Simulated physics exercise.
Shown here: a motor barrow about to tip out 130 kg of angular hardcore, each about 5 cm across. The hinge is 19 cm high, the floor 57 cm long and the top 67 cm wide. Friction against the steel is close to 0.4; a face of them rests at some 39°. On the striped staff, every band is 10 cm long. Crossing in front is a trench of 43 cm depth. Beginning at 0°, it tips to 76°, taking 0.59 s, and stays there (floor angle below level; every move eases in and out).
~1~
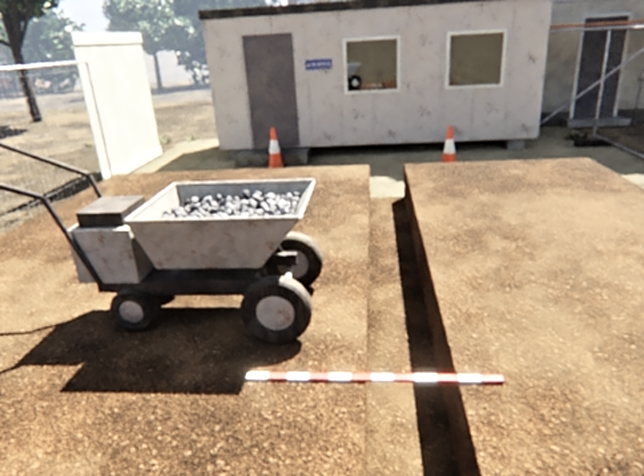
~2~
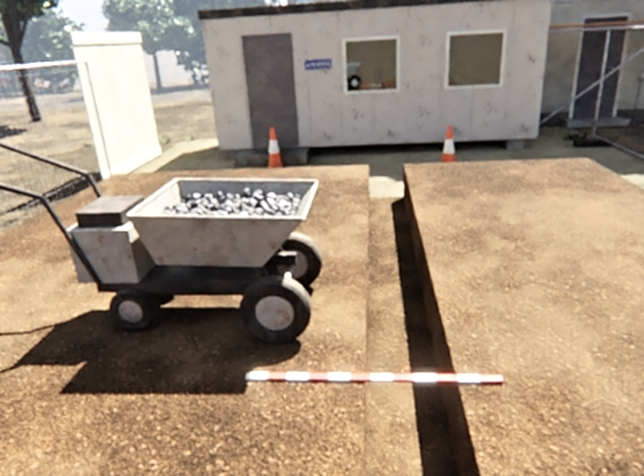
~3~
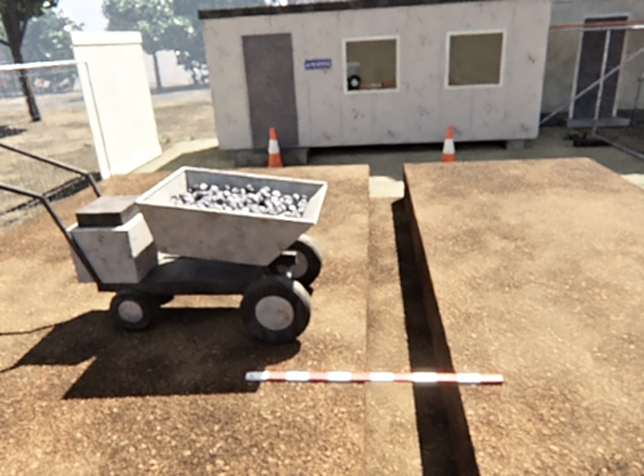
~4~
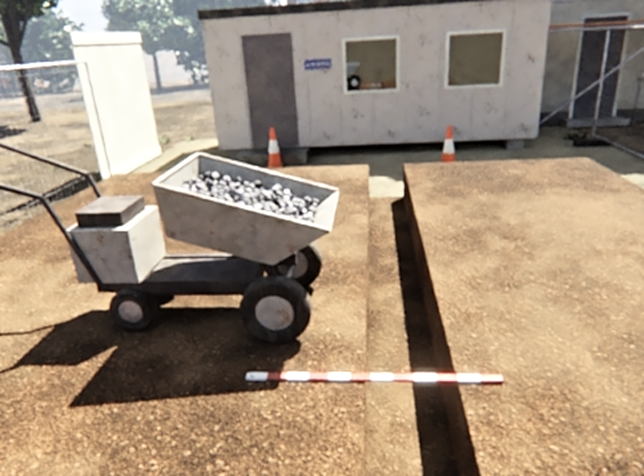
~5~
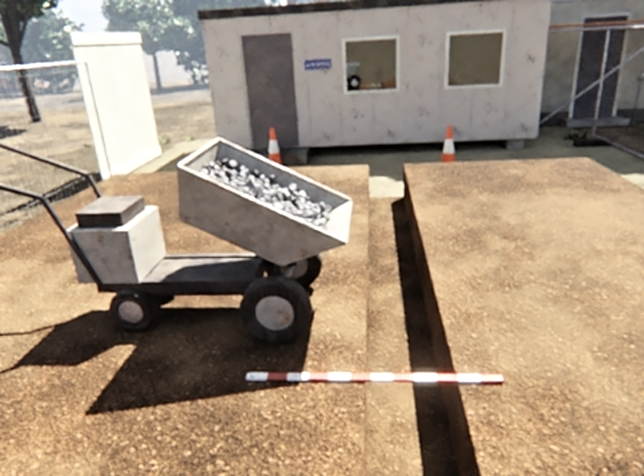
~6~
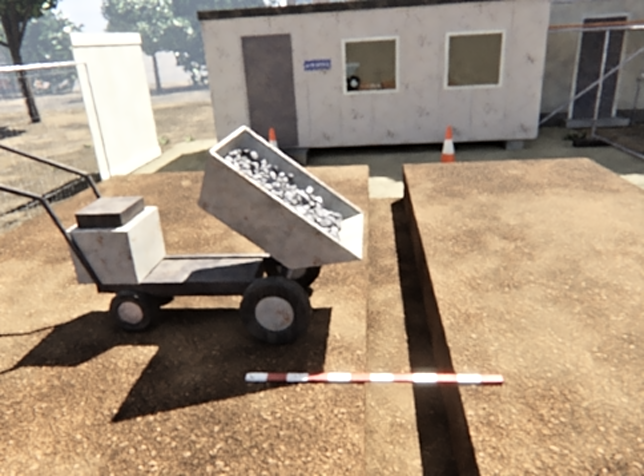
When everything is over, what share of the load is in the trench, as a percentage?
Close to 75 in a hundred.
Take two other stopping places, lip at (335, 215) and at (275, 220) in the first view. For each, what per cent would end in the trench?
It'd be around 40 per cent and after that around 90 per cent.
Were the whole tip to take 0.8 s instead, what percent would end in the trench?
Close to 90 per cent then.
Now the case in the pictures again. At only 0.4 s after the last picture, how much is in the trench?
About 35 per cent by then.
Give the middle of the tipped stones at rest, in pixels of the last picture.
The resting stones are centred at roughly (421, 361).
Then, 0.1 s after the last picture the floor is at 64°, 100 % in the skip; the foremost stones are at (367, 263).
Then, 0.4 s after the last picture the floor is at 76°, 65 % in the skip, 35 % in the trench; the foremost stones are at (442, 312).
Then, 0.7 s after the last picture the floor is at 76°, 7 % in the skip, 68 % in the trench, 26 % past the trench; the foremost stones are at (600, 327).
Then, 2.7 s after the last picture the floor is at 76°, 0 % in the skip, 75 % in the trench, 25 % past the trench; the foremost stones are past the picture's edge.
